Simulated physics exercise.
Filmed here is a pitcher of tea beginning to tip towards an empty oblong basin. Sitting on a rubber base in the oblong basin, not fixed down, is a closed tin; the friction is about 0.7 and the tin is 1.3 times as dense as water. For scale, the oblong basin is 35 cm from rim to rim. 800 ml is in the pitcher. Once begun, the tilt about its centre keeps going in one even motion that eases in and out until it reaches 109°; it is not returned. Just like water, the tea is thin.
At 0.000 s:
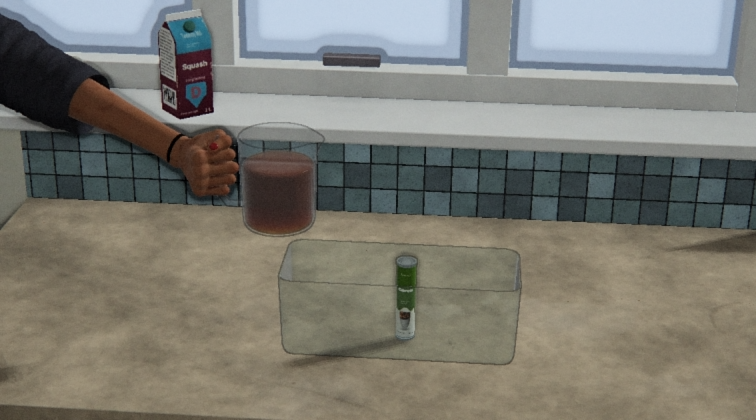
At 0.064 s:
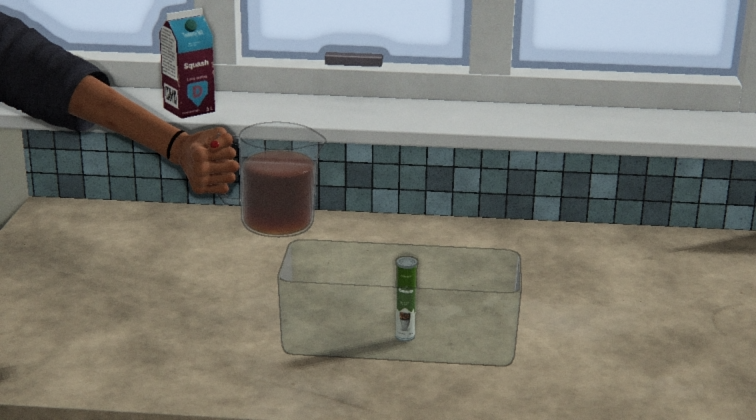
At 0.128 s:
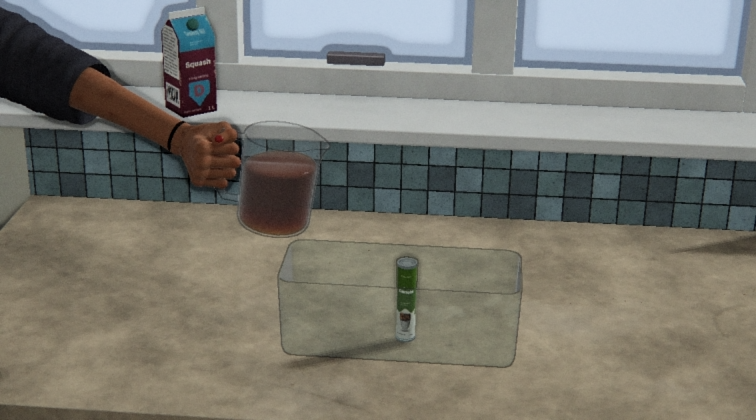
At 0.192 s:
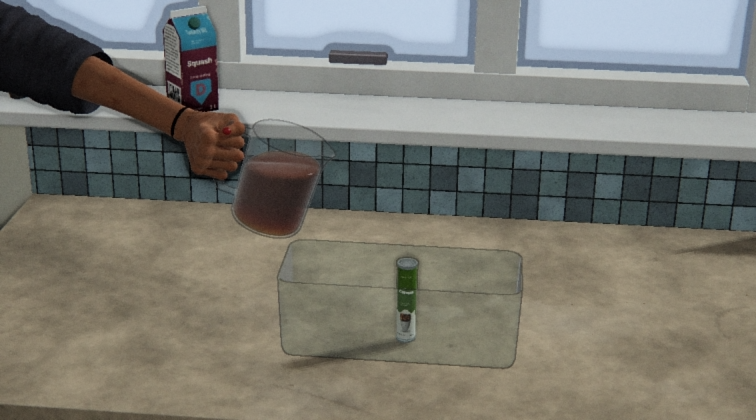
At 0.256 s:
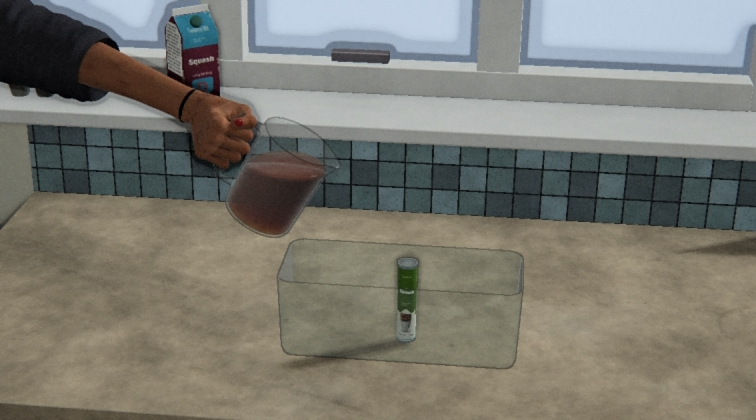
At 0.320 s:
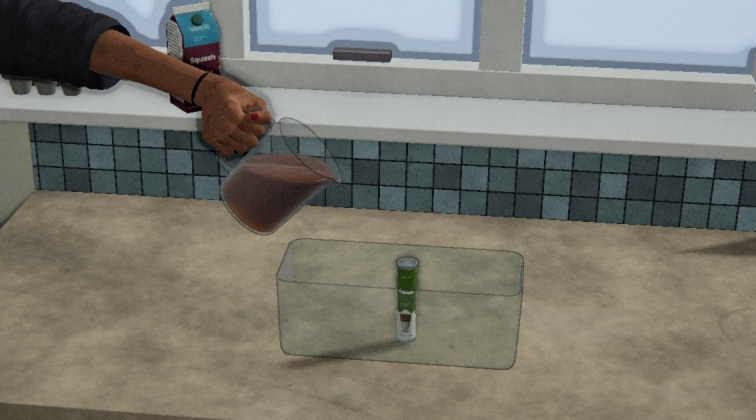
In the video, a hand holds a clear pitcher of reddish-brown tea above a counter and gradually tilts it to the right, while a clear oblong basin with a green and white tin inside stays still below.
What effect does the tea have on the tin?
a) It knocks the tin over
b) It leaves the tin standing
The answer is b.
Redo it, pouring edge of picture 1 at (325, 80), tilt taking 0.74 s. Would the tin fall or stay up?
After that, the tin overturns.
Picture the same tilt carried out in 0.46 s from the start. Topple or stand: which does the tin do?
Holds steady.
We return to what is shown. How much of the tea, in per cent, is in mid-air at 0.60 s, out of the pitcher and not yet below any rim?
22 %.
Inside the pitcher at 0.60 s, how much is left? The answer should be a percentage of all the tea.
About 62 percent.
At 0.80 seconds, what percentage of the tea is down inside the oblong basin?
74 per cent or thereabouts.
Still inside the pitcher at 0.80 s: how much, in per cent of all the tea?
About 16 per cent.
After 0.60 s the tilt is 99° and 62 per cent is still to pour; the tin stands where it began.
After 0.80 s the tilt is 109° and 15 per cent is still to pour; the tin stands where it began.
After 1.01 s the tilt is 109° and 2 per cent is still to pour; the tin stands where it began.
After 1.24 s the tilt is 109° and 0 per cent is still to pour; the tin stands where it began.
In the end the tin stands where it began.
